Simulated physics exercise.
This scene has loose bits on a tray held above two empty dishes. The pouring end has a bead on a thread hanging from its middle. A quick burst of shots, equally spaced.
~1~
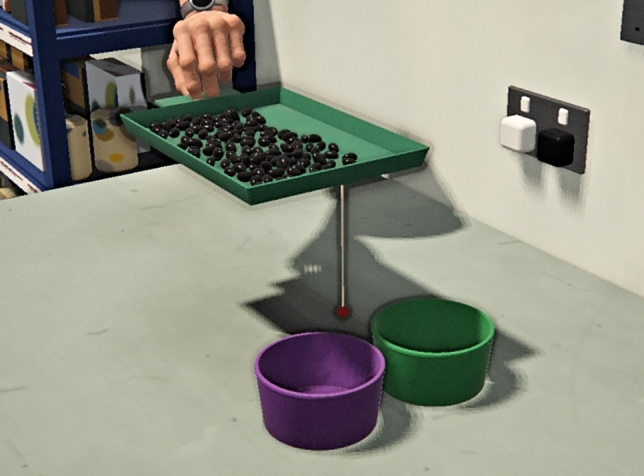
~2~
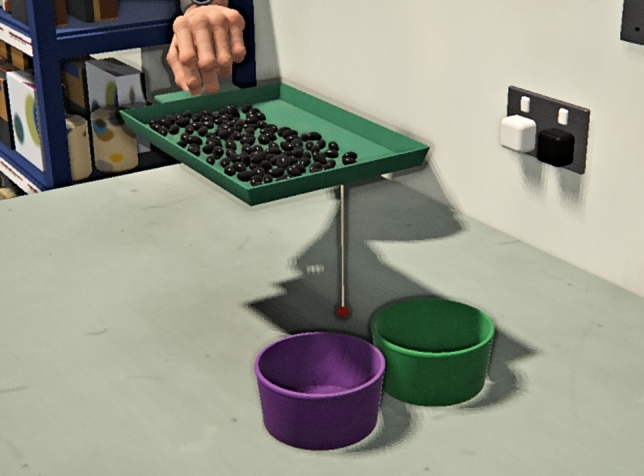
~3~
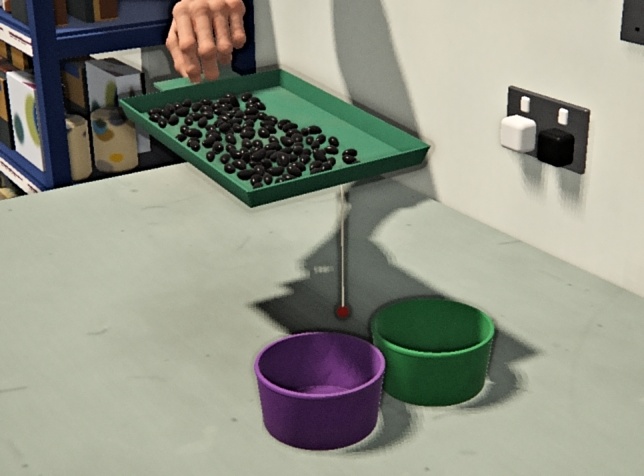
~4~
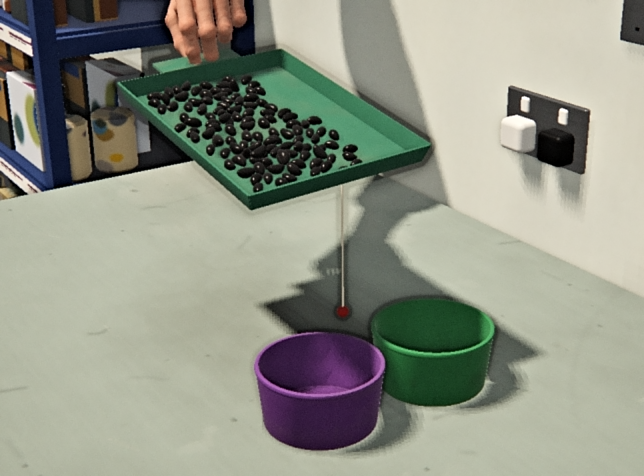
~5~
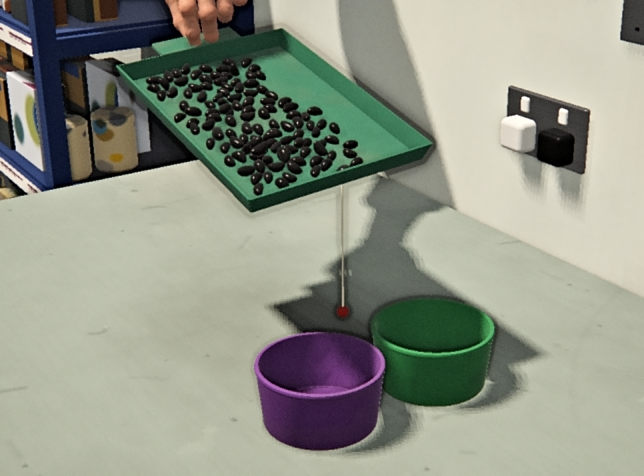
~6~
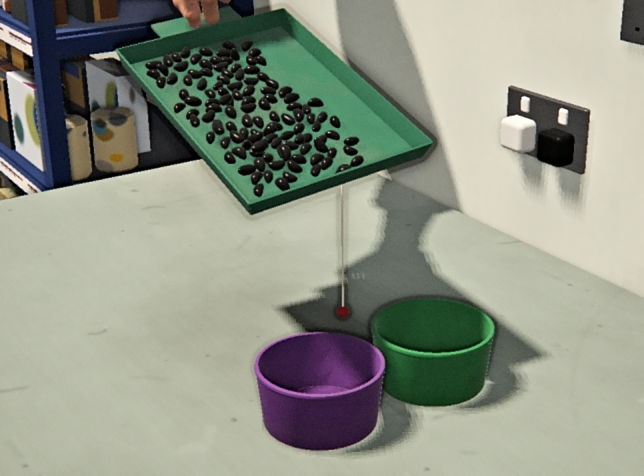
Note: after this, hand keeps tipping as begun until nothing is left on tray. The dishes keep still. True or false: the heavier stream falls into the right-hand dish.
False.
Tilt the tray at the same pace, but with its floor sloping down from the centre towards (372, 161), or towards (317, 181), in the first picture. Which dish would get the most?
The rightmost dish, then the leftmost dish.
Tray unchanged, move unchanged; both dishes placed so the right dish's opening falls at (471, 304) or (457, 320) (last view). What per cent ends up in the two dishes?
About 30 % and 50 %.
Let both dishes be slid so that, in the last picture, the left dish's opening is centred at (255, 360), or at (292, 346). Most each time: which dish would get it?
With the dishes at the first place it's the left-side dish, and at the second it's the left-side dish.
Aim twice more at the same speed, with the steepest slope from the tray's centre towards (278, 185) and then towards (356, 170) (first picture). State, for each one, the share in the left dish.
First case: 60 %; second case: 0 %.
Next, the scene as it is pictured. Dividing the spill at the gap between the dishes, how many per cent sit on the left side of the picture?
It comes to about 70 percent.
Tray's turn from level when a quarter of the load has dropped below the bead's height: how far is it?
About 110 degrees.
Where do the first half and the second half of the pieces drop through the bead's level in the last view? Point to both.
First roughly (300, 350), then roughly (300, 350).
Soon, tray tipped steeply; nearly all on the tray; a stray few in the air.
A while on, tray tipped past a quarter turn; most on the tray; a stray few in the left dish; a stray few outside both; a small part in the air.
Towards the end, tray tipped past a quarter turn; about two thirds in the left dish; a stray few in the right dish; about a quarter outside both.
Finally, tray tipped past a quarter turn; about two thirds in the left dish; a stray few in the right dish; about a quarter outside both.
